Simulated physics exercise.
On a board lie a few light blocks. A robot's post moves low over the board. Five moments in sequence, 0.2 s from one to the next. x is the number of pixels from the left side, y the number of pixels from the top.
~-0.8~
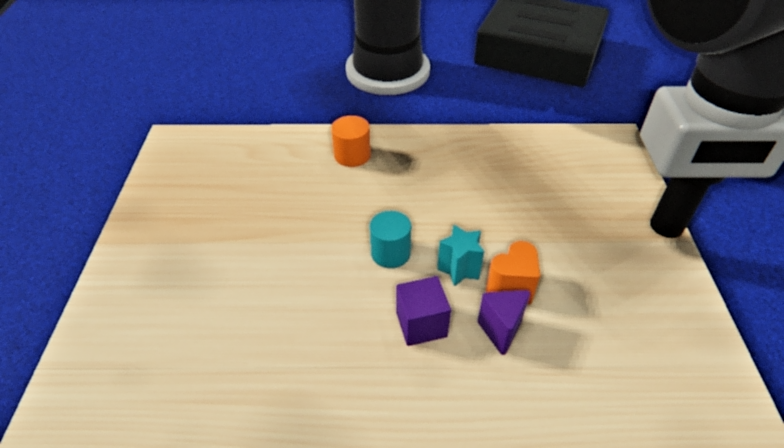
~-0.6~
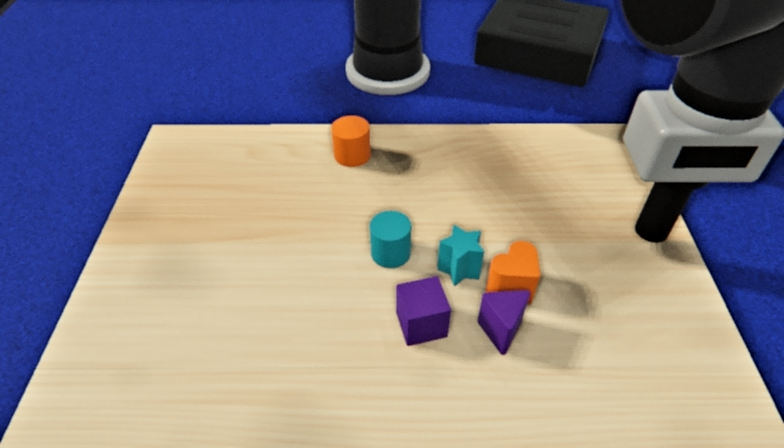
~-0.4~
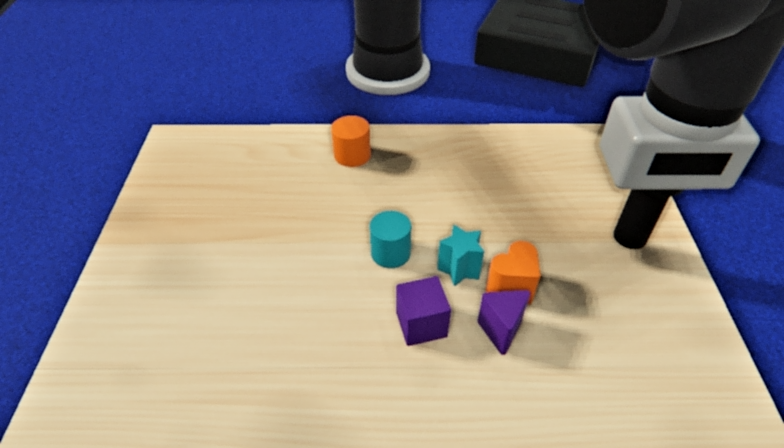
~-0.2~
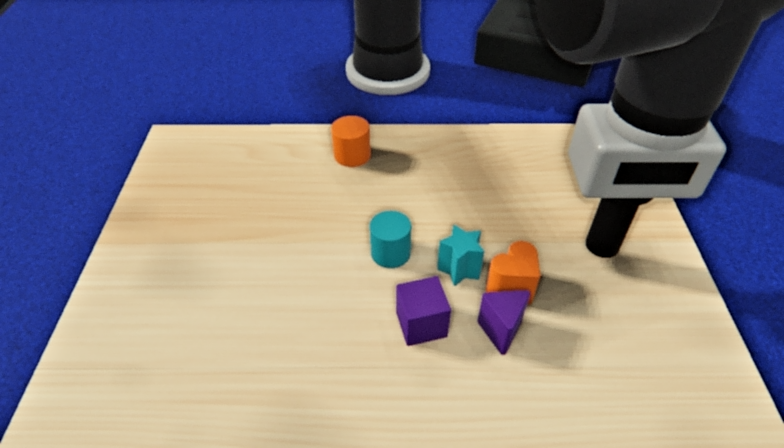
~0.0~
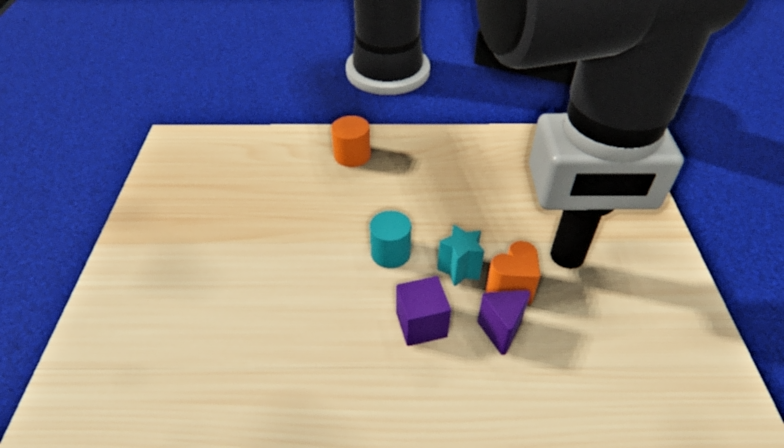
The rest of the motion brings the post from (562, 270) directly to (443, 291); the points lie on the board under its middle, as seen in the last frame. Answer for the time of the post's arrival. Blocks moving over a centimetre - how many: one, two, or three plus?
The push will move three blocks or more.
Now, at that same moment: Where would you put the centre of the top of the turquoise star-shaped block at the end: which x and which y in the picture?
At pixel (437, 238).
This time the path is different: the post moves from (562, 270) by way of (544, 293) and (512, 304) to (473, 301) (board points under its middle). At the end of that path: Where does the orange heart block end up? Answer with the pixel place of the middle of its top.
I think it will end close to (440, 262).
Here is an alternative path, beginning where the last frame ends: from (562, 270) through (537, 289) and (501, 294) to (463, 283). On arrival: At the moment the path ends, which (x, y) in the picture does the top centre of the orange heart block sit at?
I'd say the orange heart block ends with its top centre at (433, 267).
The first path, step by step. One third of the way, post at (527, 263); orange heart block at (502, 268), turned 20° anticlockwise.
Two thirds of the way, post at (486, 270); turquoise star-shaped block at (455, 239), turned 20° clockwise; purple three-sided block at (506, 309), turned 30° anticlockwise; orange heart block at (474, 282), turned 60° anticlockwise.
At the end, post at (444, 278); purple square at (406, 312); turquoise star-shaped block at (437, 238), turned 80° clockwise; purple three-sided block at (506, 309), turned 30° anticlockwise; orange heart block at (448, 295), turned 90° anticlockwise.
